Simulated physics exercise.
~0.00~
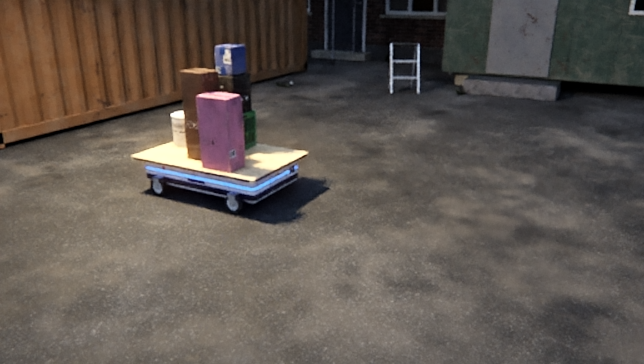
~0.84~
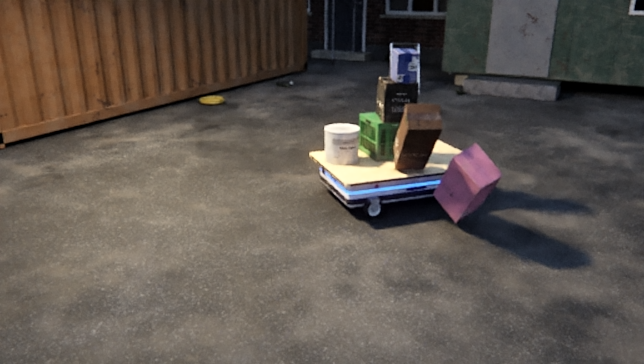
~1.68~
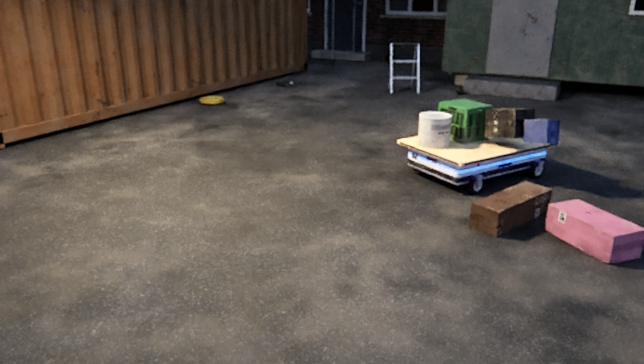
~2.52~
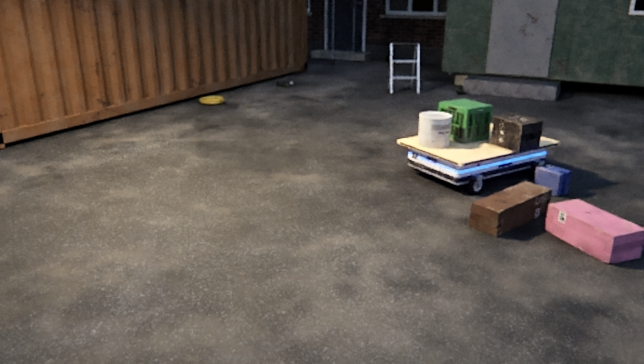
In a dim paved yard between a rusty orange container and a green building, seen from a fixed, slightly raised viewpoint, a flat wheeled cart stands left of centre. Its pale deck carries a tall pink box, a brown box, a white pail, a green crate and a black box with a blue parcel on top. The cart rolls right and turns, and the pink box tips off the edge while the brown box leans after it. Both land on their sides, and the black box and blue parcel topple. Finally the parcel drops to the ground beside the stopped cart, leaving the pail, crate and toppled black box aboard.
